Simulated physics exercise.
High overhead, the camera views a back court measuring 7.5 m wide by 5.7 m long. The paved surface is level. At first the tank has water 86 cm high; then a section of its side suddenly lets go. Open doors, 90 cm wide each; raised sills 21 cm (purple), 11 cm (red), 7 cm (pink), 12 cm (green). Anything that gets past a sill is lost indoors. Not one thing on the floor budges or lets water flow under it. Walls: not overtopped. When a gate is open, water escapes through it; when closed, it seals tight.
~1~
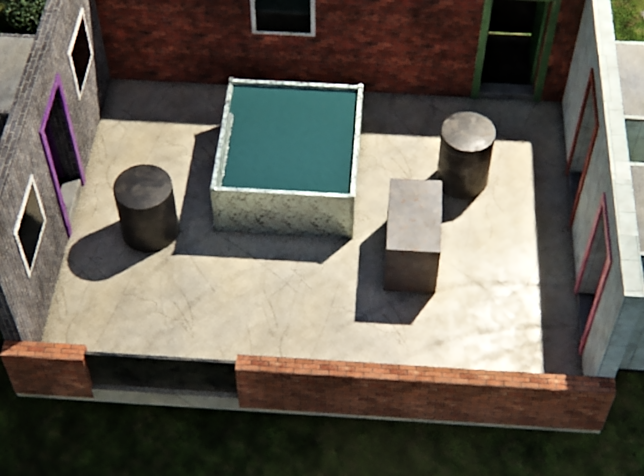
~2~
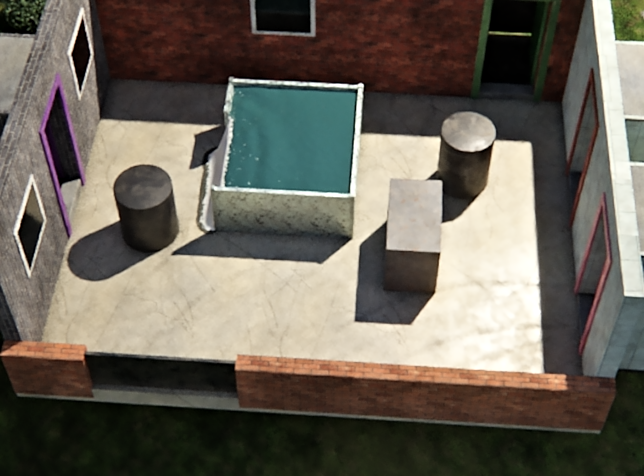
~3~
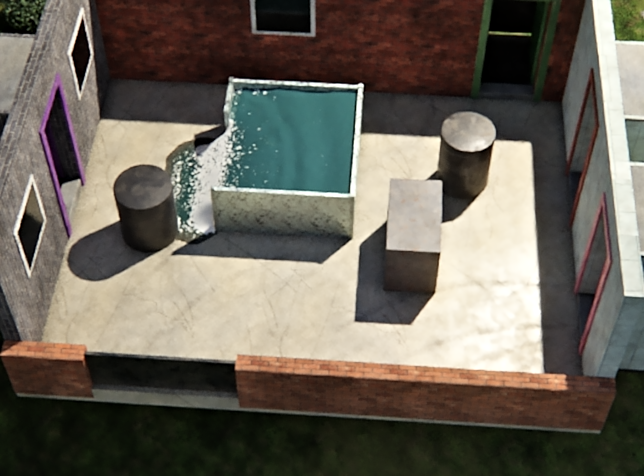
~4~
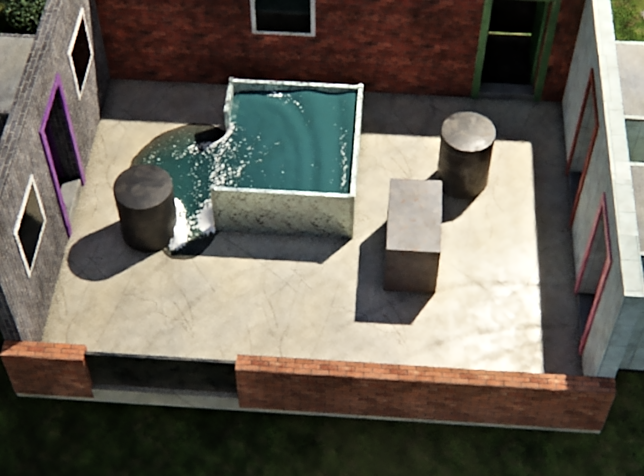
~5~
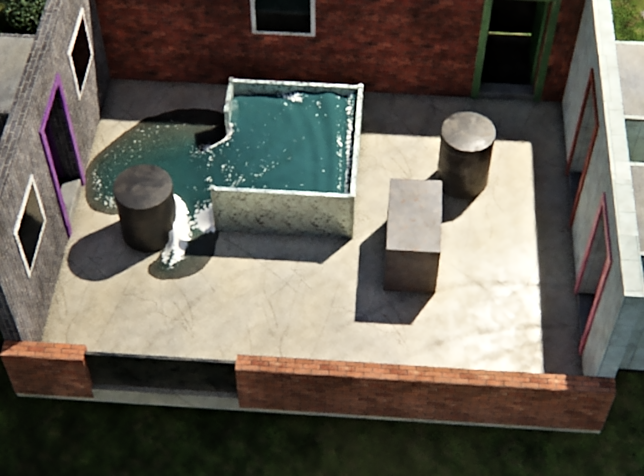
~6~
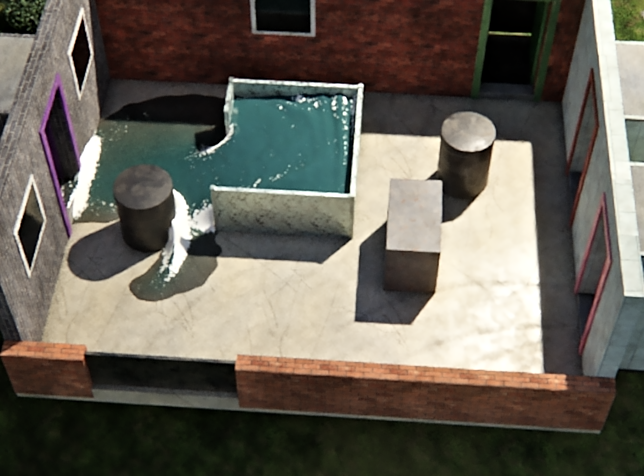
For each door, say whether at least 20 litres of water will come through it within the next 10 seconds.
Outcome: My guess is the purple door lets through more than the limit; my guess is the red door lets through less than the limit; my guess is the pink door lets through more than the limit; my guess is the green door lets through less than the limit.
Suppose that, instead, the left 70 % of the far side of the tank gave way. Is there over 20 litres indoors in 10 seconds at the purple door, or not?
Well, at purple it would be too little.
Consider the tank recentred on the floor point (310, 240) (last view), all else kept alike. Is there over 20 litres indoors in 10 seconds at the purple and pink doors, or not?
Measured against the limit, the purple door stays within it and the pink door goes beyond it.
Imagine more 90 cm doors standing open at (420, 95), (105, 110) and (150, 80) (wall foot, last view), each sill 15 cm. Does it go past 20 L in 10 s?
Per doorway, in order: Insufficient / sufficient / sufficient.
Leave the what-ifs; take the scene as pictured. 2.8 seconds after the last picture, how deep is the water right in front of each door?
Depths in cm: Purple 23, red 0, pink 0, green 1.
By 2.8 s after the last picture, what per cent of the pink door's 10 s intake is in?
That works out near 0%.
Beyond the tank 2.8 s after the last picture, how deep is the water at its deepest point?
Depth max: Approx. 32 cm.
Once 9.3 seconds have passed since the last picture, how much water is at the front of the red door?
Some 7.0 centimetres of depth.
Then, 0.7 s after the last picture water covers 30 % of the floor and is deepest (58 cm) near (183, 214); purple door 41 cm at the sill, 75 L in, red door not reached, pink door not reached, green door not reached.
Then, 1.5 s after the last picture water covers 40 % of the floor and is deepest (59 cm) near (110, 83); purple door 35 cm at the sill, 161 L in, red door not reached, pink door not reached, green door not reached.
Then, 2.8 s after the last picture water covers 60 % of the floor and is deepest (32 cm) near (110, 83); purple door 23 cm at the sill, 202 L in, red door not reached, pink door not reached, green door not reached.
Then, 5.3 s after the last picture water covers 90 % of the floor and is deepest (20 cm) near (557, 122); purple door 15 cm at the sill, 209 L in, red door 9 cm at the sill, 0 L in, pink door 12 cm at the sill, 0 L in, green door 8 cm at the sill, 0 L in.
Then, 9.3 s after the last picture water covers 100 % of the floor and is deepest (15 cm) near (521, 333); purple door 9 cm at the sill, 209 L in, red door 7 cm at the sill, 0 L in, pink door 15 cm at the sill, 100 L in, green door 12 cm at the sill, 5 L in.
